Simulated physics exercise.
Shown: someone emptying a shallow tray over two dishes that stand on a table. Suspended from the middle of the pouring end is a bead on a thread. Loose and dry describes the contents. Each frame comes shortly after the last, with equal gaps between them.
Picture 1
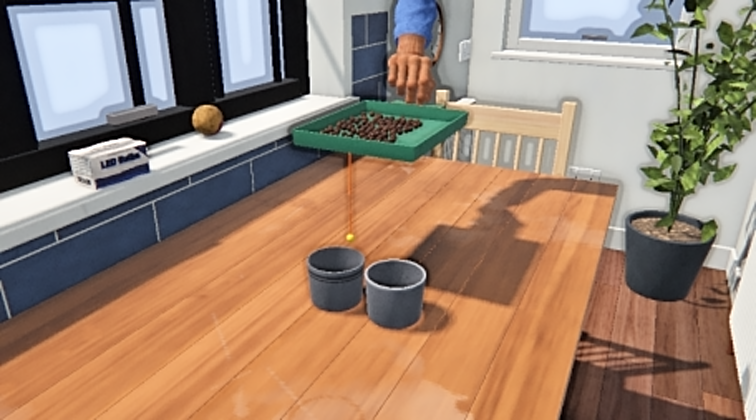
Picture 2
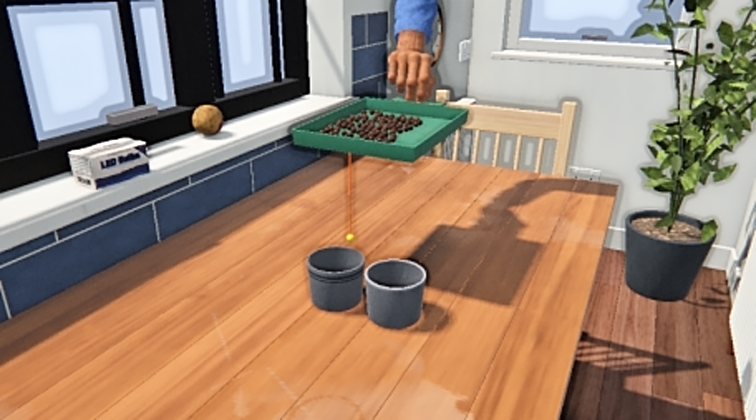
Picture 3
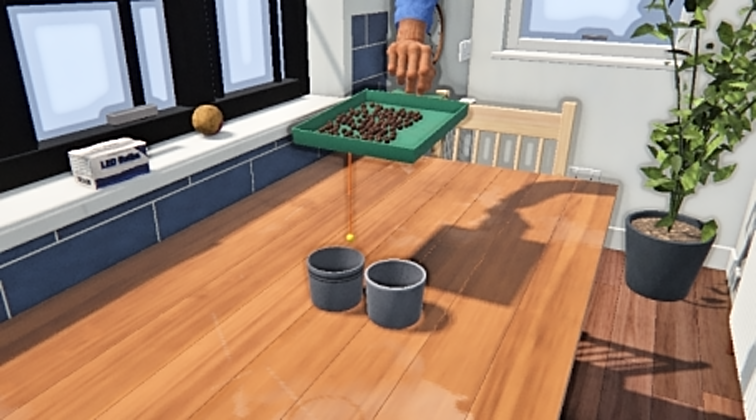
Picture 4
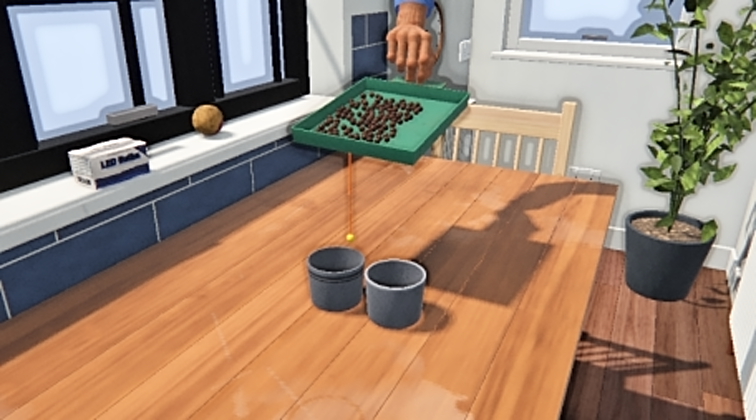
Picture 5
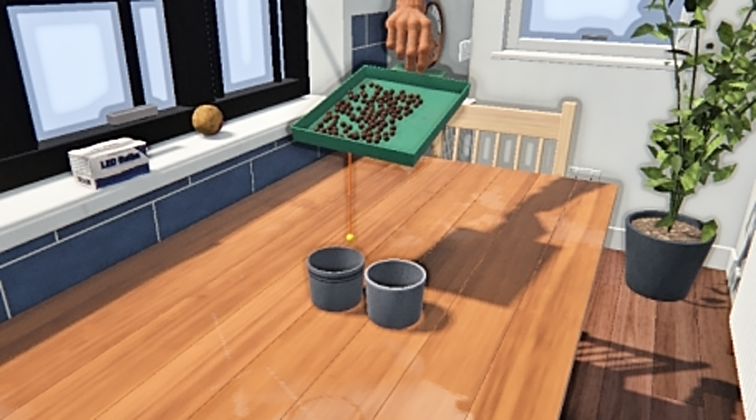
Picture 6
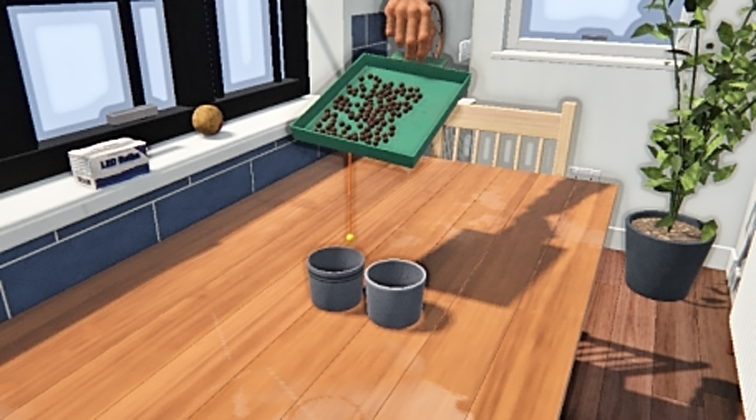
A green tray of small brown balls, held by a hand above two grey pots on a wooden table, started out level, then was gradually tilted toward the viewer, its right front corner dipping slightly lower.
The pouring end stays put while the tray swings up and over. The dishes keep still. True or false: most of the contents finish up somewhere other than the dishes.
False.
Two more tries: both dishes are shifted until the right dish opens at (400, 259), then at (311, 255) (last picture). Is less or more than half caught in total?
Result - try one, below the halfway mark; try two, below the halfway mark.
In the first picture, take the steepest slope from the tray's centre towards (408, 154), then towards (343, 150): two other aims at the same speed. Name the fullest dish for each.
Note: Place 1, the dish at the right; place 2, the dish at the left.
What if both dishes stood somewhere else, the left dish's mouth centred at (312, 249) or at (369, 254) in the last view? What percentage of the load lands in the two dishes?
30% for the first placement, 20% for the second.
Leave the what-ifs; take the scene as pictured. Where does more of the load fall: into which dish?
More ends up in the dish to the right.
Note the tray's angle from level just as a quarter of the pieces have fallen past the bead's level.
About 110 degrees.
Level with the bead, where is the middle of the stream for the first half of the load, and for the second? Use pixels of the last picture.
I'd place the first part at (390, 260) and the rest at (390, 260).
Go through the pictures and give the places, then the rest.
The first frame shows corners of the pouring end near (294, 130) and (413, 146), level; middle of the load near (369, 131), chocolate balls; left dish near (322, 288); right dish near (382, 305); bead on its thread near (351, 238).
The second frame shows corners of the pouring end near (294, 129) and (413, 147), level; middle of the load near (369, 130).
The third frame shows corners of the pouring end near (294, 128) and (413, 148), tipped barely, lowest at the right corner; middle of the load near (369, 127).
The fourth frame shows corners of the pouring end near (293, 127) and (413, 150), tipped a little, lowest at the right corner; middle of the load near (369, 122).
The fifth frame shows corners of the pouring end near (293, 126) and (413, 153), tipped clearly, lowest at the right corner; middle of the load near (368, 117).
The sixth frame shows corners of the pouring end near (292, 126) and (413, 155), tipped clearly, lowest at the right corner; middle of the load near (367, 115), all but a few on the move; left dish near (322, 288); right dish near (382, 305).
Shortly afterwards, tray tipped steeply; all but a few on the tray; only a few in the right dish; only a few in the air.
Next, tray tipped past a quarter turn; near a quarter on the tray; near a third in the right dish; only a few in the left dish; only a few outside both; near a third in the air.
Some moments later, tray tipped past a quarter turn; near two thirds in the right dish; a little in the left dish; near a quarter outside both.
In the end, tray tipped past a quarter turn; near two thirds in the right dish; a little in the left dish; near a quarter outside both.
